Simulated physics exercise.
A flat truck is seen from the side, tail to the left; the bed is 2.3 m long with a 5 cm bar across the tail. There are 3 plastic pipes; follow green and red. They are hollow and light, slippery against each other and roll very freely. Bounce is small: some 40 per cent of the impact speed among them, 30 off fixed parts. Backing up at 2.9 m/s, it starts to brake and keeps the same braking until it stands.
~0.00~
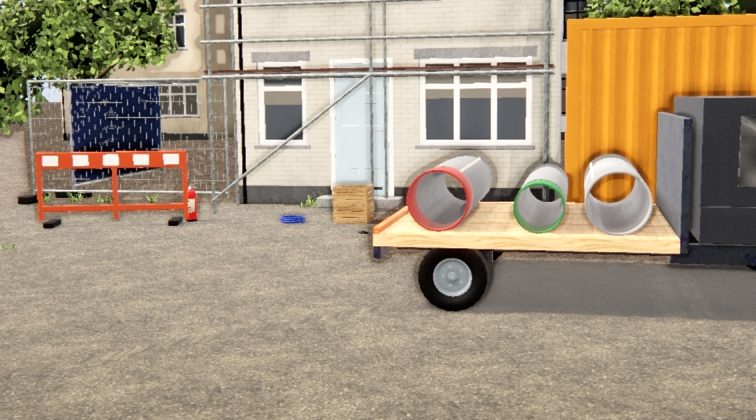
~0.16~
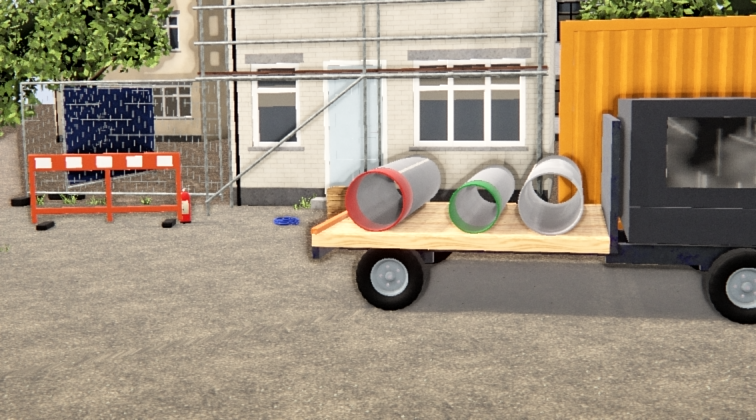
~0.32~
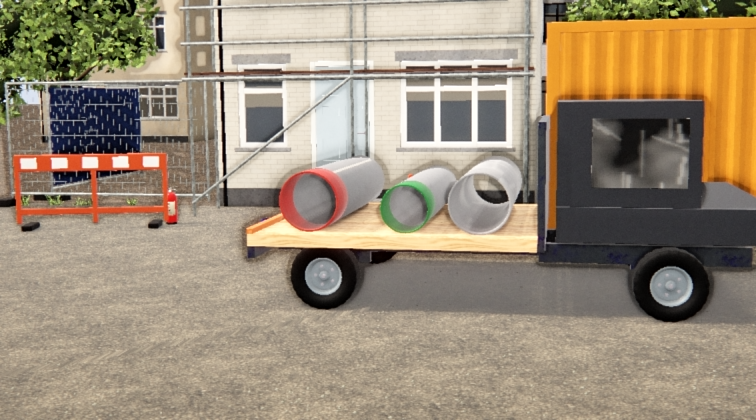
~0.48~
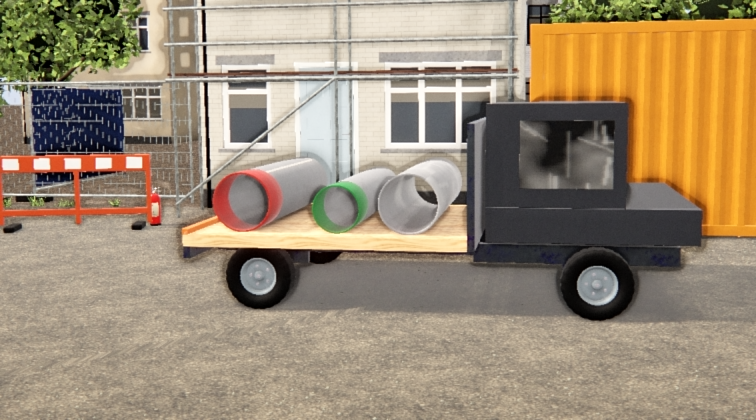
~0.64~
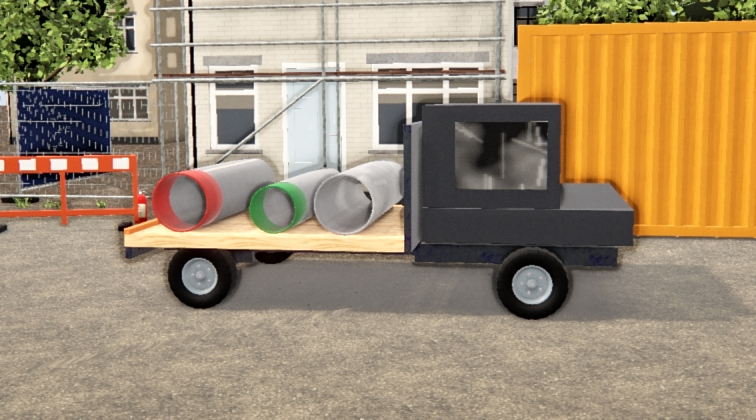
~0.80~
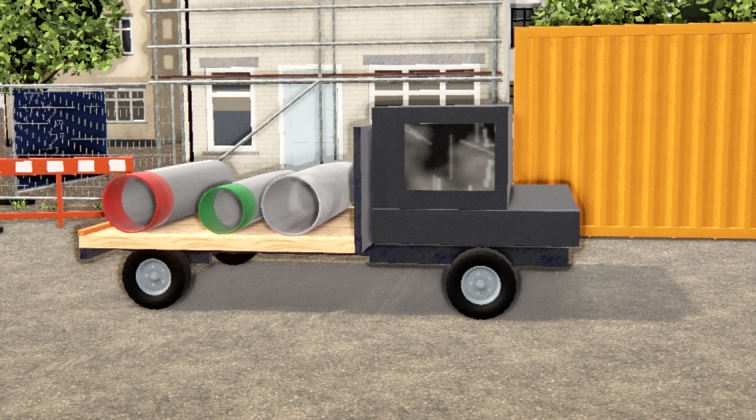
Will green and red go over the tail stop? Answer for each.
Green is held by the bed. Red is held by the bed.
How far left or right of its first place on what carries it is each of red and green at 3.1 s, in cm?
Red 30 left, green 65 left.
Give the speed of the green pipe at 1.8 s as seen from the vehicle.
About 0.7 m/s.
By 1.8 s, green is on the bed, 70 cm from the bar, rolling towards it; red is on the bed, 15 cm from the bar, rolling away from it; 0 over the tail so far.
By 3.1 s, green is on the bed, 60 cm from the bar; as before, red; 0 over the tail so far.
Finally (4.7 s), green is on the bed, 70 cm from the bar; red is on the bed, 20 cm from the bar; 0 over the tail so far.
